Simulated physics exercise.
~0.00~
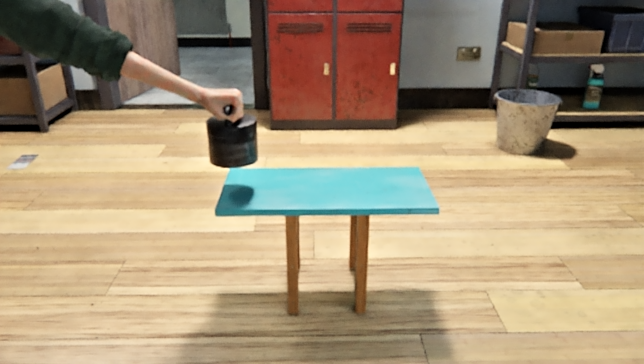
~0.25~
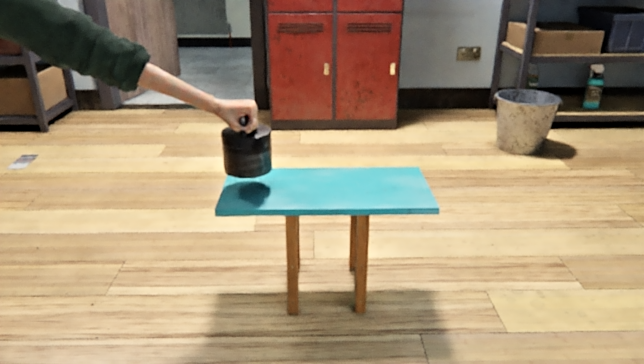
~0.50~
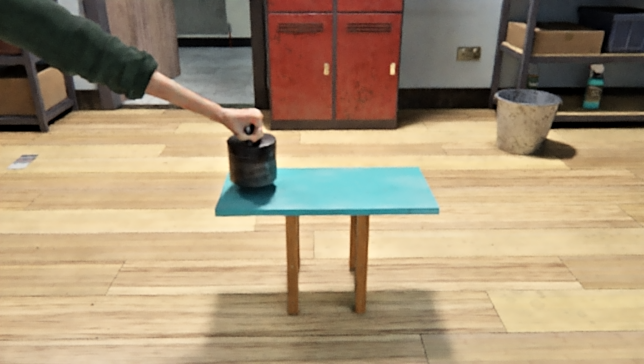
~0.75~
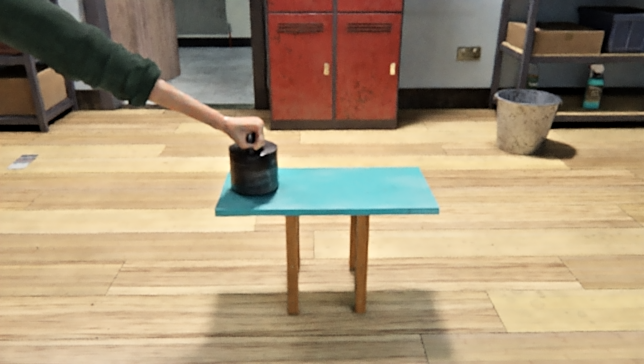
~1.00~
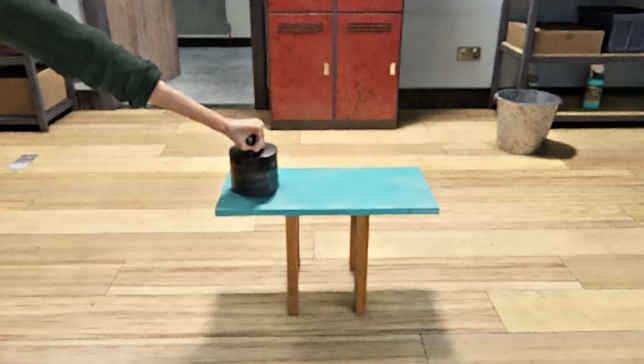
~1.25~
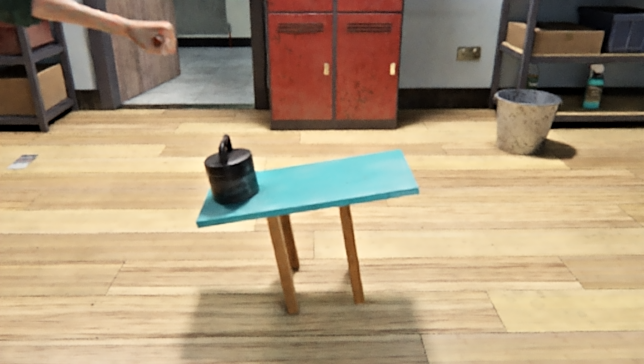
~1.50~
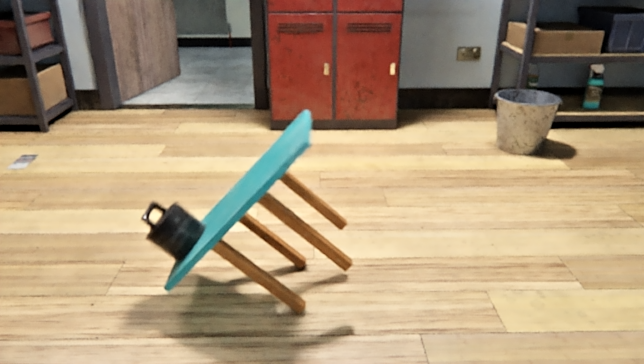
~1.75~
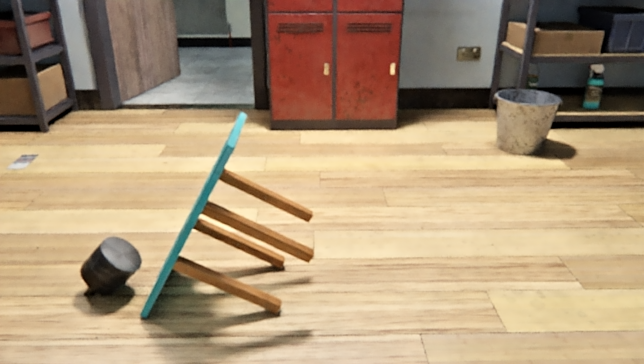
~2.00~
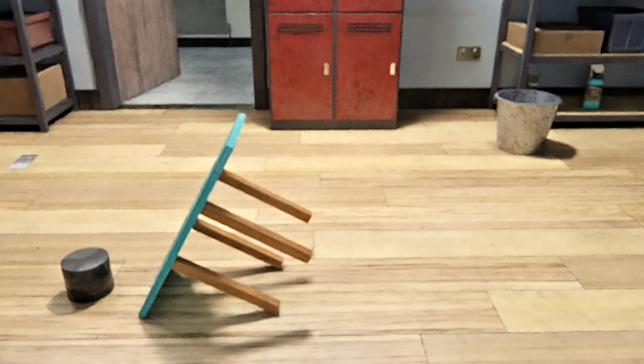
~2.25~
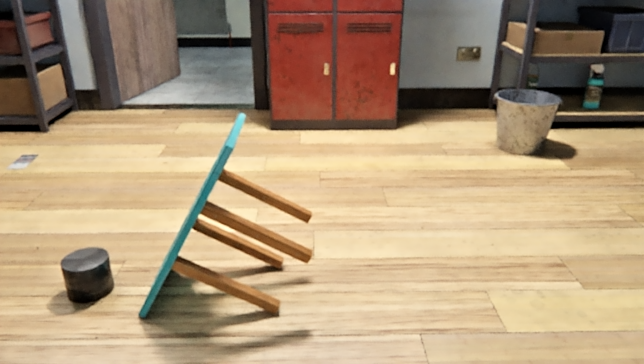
An arm in a dark green sleeve reaches in from the left, holding a black cylinder by its top handle above a small turquoise table with wooden legs. The still view takes in a pale plank floor, with a red cabinet behind and a grey bin to the right. The hand lowers the cylinder onto the table's left end, then lets go and draws back. The table tips leftward, and the cylinder slides off and tumbles onto the floor. It ends upside down at the left, beside the overturned table, which rests steeply on its edge with its legs pointing right.
